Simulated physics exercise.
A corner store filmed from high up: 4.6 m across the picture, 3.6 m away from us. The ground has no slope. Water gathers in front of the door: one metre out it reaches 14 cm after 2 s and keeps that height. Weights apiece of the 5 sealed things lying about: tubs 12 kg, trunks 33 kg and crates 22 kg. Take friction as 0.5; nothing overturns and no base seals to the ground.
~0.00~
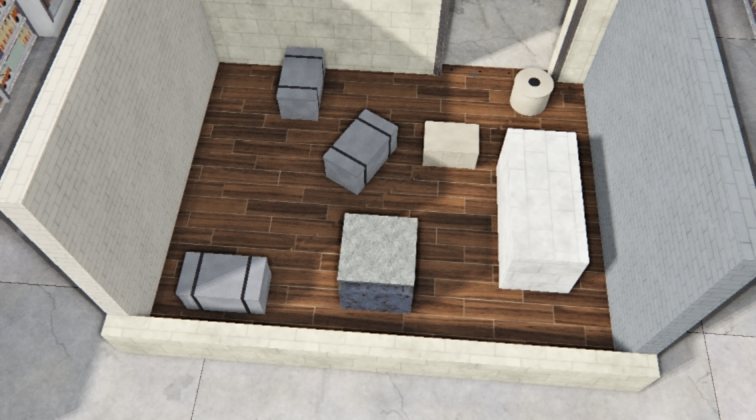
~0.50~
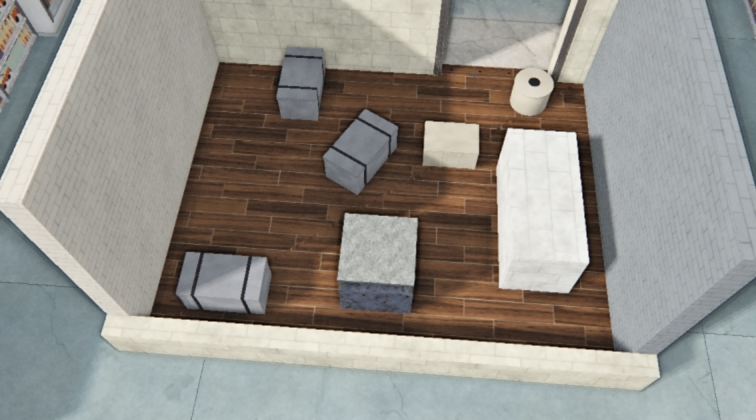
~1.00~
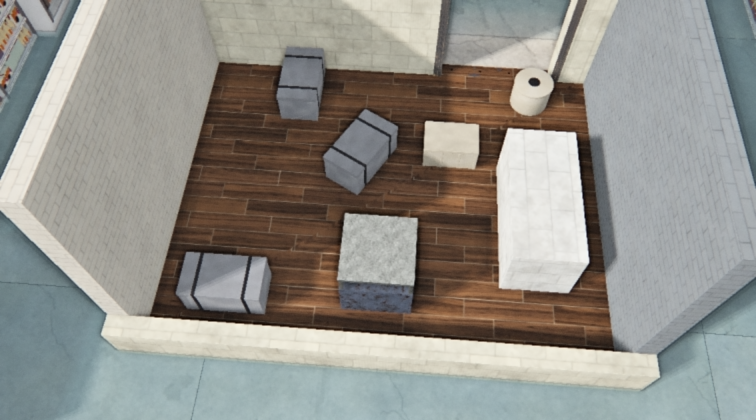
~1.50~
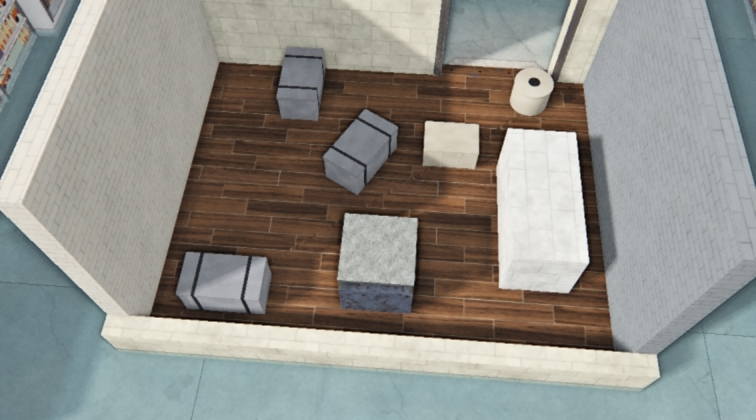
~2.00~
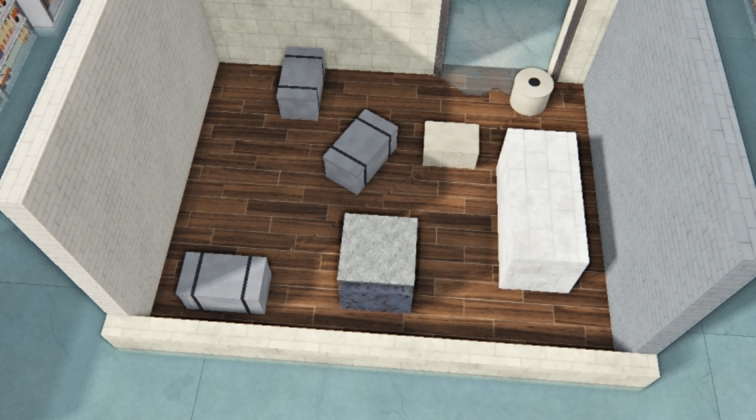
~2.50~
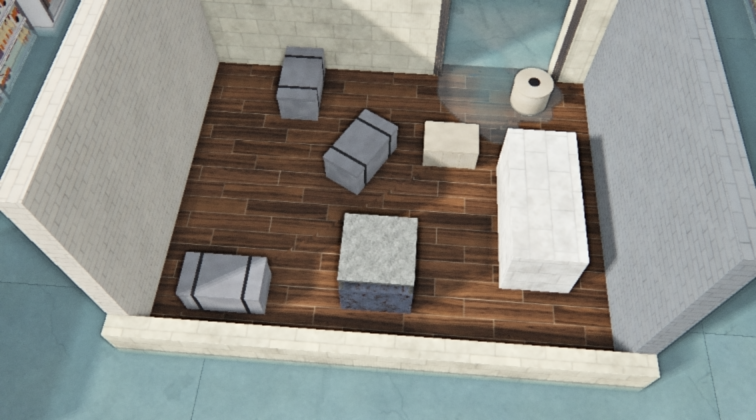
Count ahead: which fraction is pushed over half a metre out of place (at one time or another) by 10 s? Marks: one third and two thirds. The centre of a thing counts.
Share: One to two thirds.
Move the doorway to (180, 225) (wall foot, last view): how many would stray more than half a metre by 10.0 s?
In that case 0 of them.
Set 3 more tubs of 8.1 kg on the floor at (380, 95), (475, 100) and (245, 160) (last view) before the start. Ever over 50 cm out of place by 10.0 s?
In turn: Under, more, short of it.
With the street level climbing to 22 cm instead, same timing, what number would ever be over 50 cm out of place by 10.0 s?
In that case 3 of them.
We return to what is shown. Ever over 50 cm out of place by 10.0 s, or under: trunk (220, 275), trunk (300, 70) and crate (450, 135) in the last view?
In that order: Short of it, short of it, past it.
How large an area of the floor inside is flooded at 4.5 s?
Some 6.0 m2.
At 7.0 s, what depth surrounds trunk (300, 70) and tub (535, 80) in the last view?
Roughly 4 and 8 cm.
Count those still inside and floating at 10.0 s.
I count 0.
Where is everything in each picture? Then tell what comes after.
In the first frame, a tub at (534, 82) rests on the ground; a trunk at (222, 275), on the bottom; 0.0 m2 under water; 0 of 5 have shifted.
In the second frame, a tub at (534, 82), on the bottom; a trunk at (222, 275) rests on the ground; water covers 0.0 m2; 0 of 5 have shifted.
In the third frame, a tub at (534, 82), on the bottom; a trunk at (222, 275), on the bottom; 0.0 m2 under water; 0 of 5 have shifted.
In the fourth frame, a tub at (534, 82), on the bottom; a trunk at (222, 275), on the bottom; water covers 0.0 m2; 0 of 5 have shifted.
In the fifth frame, a tub at (534, 82) rests on the ground; a trunk at (222, 275), on the bottom; water covers 0.2 m2; 0 of 5 have shifted.
In the sixth frame, a tub at (534, 82), on the bottom; a trunk at (222, 275) rests on the ground; water covers 0.8 m2; 0 of 5 have shifted.
After 3.5 s 0 of 5 are over 50 cm from their spots; 0 afloat.
After 4.5 s 1 of 5 are over 50 cm from their spots; 1 afloat.
After 7.0 s 1 of 5 are over 50 cm from their spots; 0 afloat.
After 10.0 s 2 of 5 are over 50 cm from their spots, and 2 have been at some point; 0 afloat.
